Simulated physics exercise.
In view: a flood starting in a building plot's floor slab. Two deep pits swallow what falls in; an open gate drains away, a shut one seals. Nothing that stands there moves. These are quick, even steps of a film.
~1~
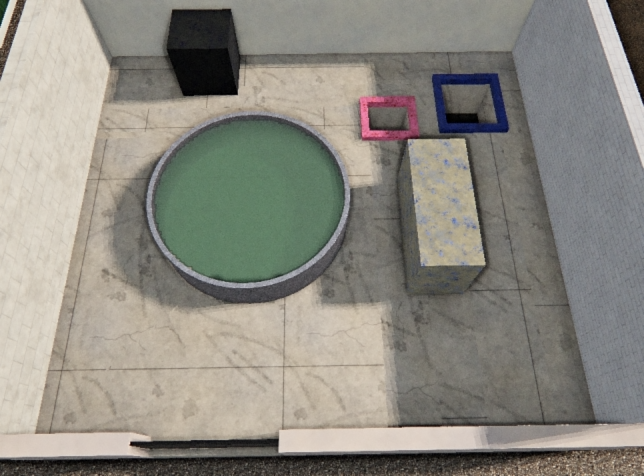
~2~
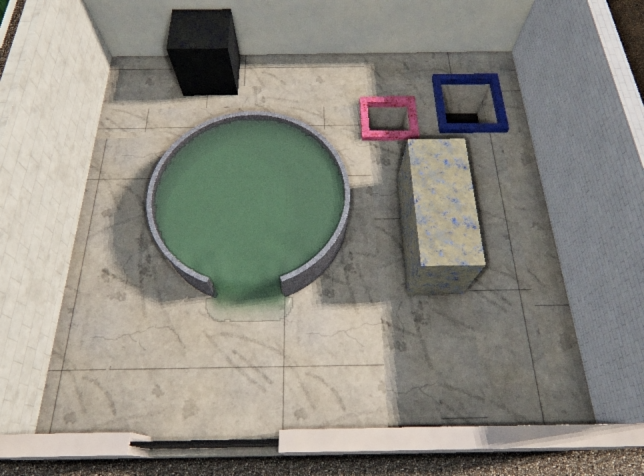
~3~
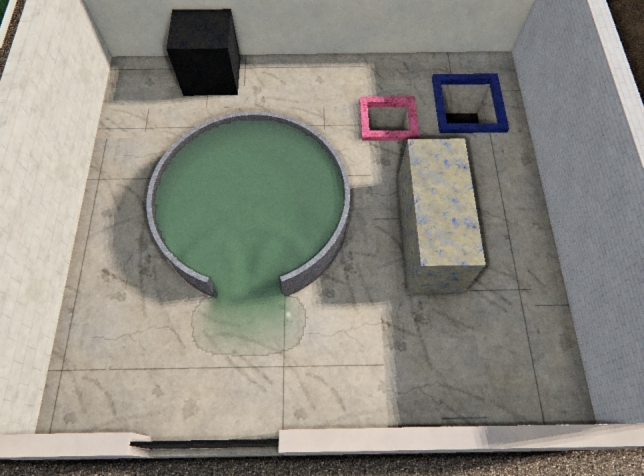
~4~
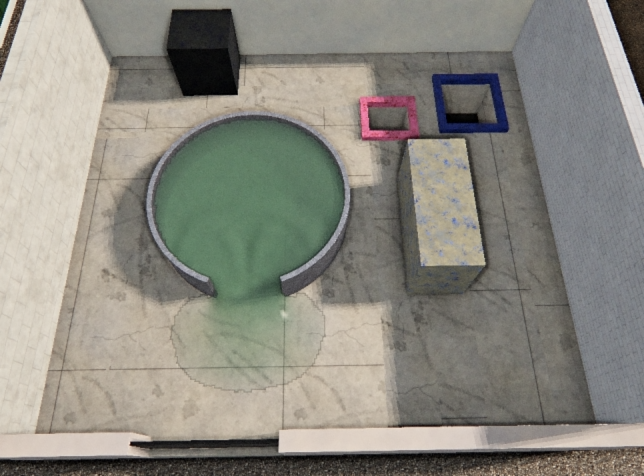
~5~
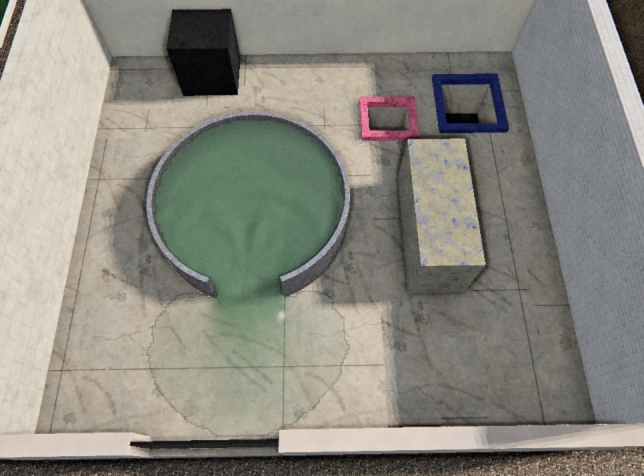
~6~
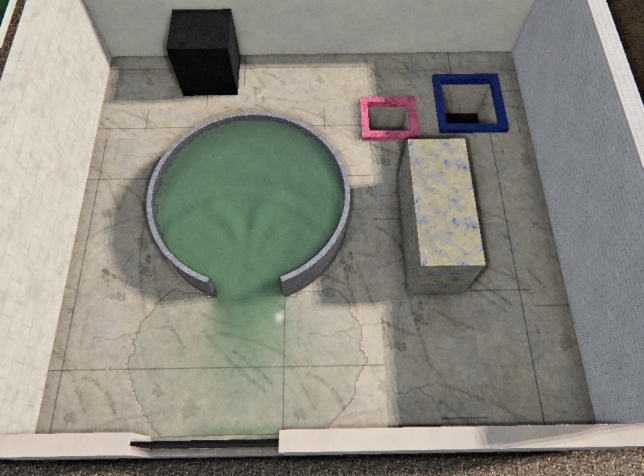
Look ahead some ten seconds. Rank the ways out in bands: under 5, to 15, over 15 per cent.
The gate takes less than 5 %; the blue pit takes less than 5 %; the pink pit takes less than 5 %.
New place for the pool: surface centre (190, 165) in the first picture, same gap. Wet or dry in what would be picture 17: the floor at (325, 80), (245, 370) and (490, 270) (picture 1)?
In that order: Dry, flooded, clear.
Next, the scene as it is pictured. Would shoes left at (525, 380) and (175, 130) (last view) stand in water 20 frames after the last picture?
In that order: Flooded, clear.
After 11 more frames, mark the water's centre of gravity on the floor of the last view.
At about (251, 267).
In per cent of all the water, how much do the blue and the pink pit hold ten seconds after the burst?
Near 0 and 0 in a hundred.
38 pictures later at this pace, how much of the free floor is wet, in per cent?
I make it 75 per cent.
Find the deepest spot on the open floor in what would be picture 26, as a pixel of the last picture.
At about (35, 438).
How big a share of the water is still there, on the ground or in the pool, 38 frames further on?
Roughly 100 per cent.
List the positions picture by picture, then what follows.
The first frame shows still water in the pool at (250, 195).
In the second frame, water pours out at (249, 295) and has run to (210, 300).
In the third frame, water pours out at (249, 295) and has run to (211, 346).
In the fourth frame, water pours out at (249, 295) and has run to (200, 373).
In the fifth frame, water pours out at (249, 295) and has run to (232, 429).
In the sixth frame, water pours out at (249, 295) and has run to a hidden place.
A moment on, water covers 15 % of the floor; the gate 0 %, the blue pit 0 %, the pink pit 0 %.
Next, water covers 25 % of the floor; the gate 0 %, the blue pit 0 %, the pink pit 0 %.
Then, water covers 45 % of the floor; the gate 0 %, the blue pit 0 %, the pink pit 0 %.
Later, water covers 75 % of the floor; the gate 0 %, the blue pit 0 %, the pink pit 0 %.
In the end, water covers 95 % of the floor; the gate 0 %, the blue pit 0 %, the pink pit 0 %.
